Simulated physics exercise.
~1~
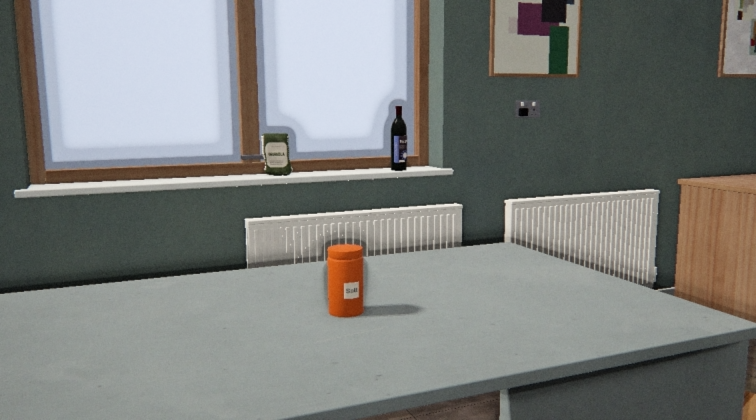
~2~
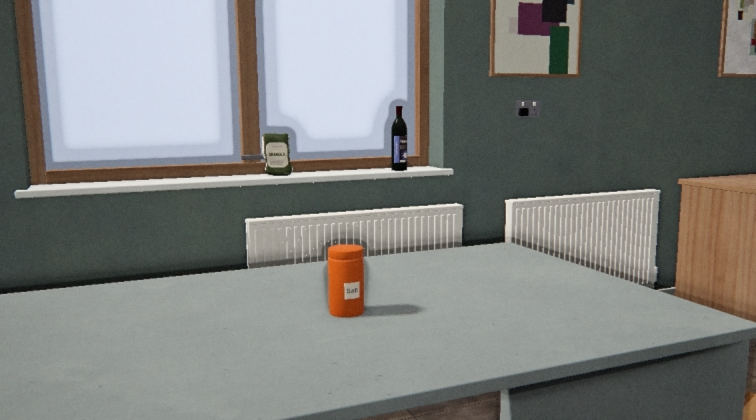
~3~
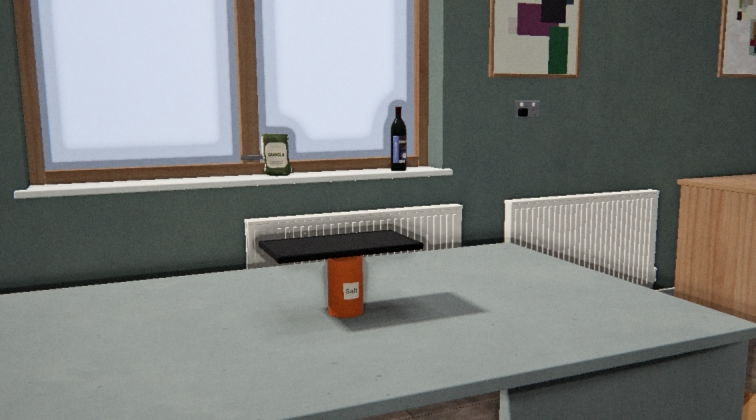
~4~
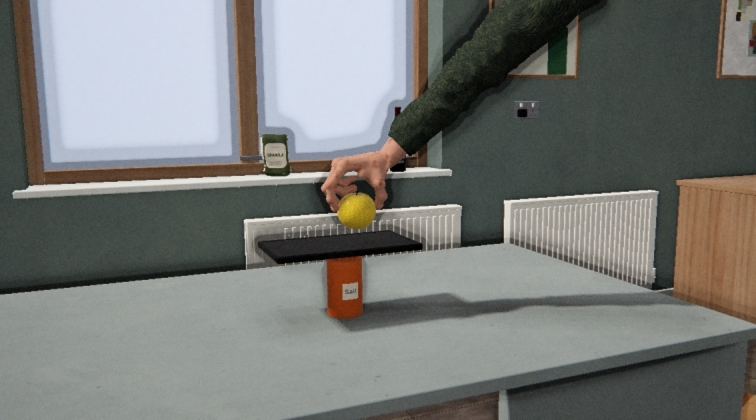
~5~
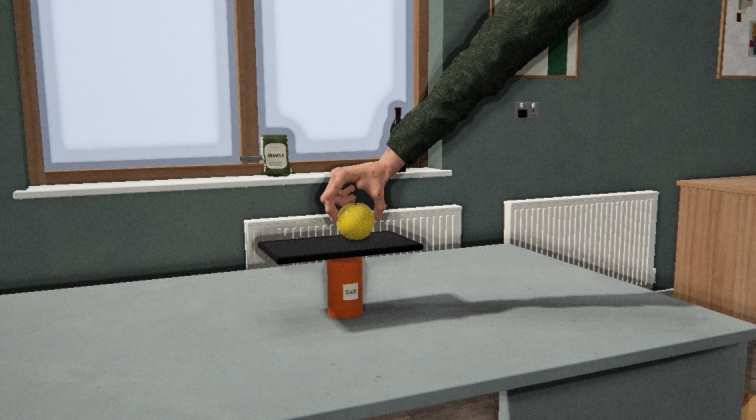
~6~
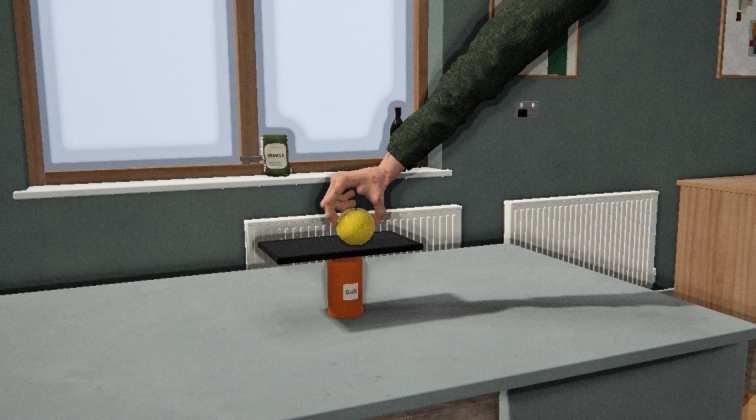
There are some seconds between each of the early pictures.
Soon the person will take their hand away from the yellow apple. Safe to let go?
I predict it will be stable.
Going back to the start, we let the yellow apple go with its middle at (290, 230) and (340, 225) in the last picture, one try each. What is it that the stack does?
First case: It collapses; second case: It remains standing.
Then, 0.20 s later than the last frame, all is still.
Then, 0.40 s later than the last frame, yellow apple resting near (356, 227).
When it is over, all 3 as before. End places, in pixels of the last picture, yellow apple near (356, 227). The stack stays up.
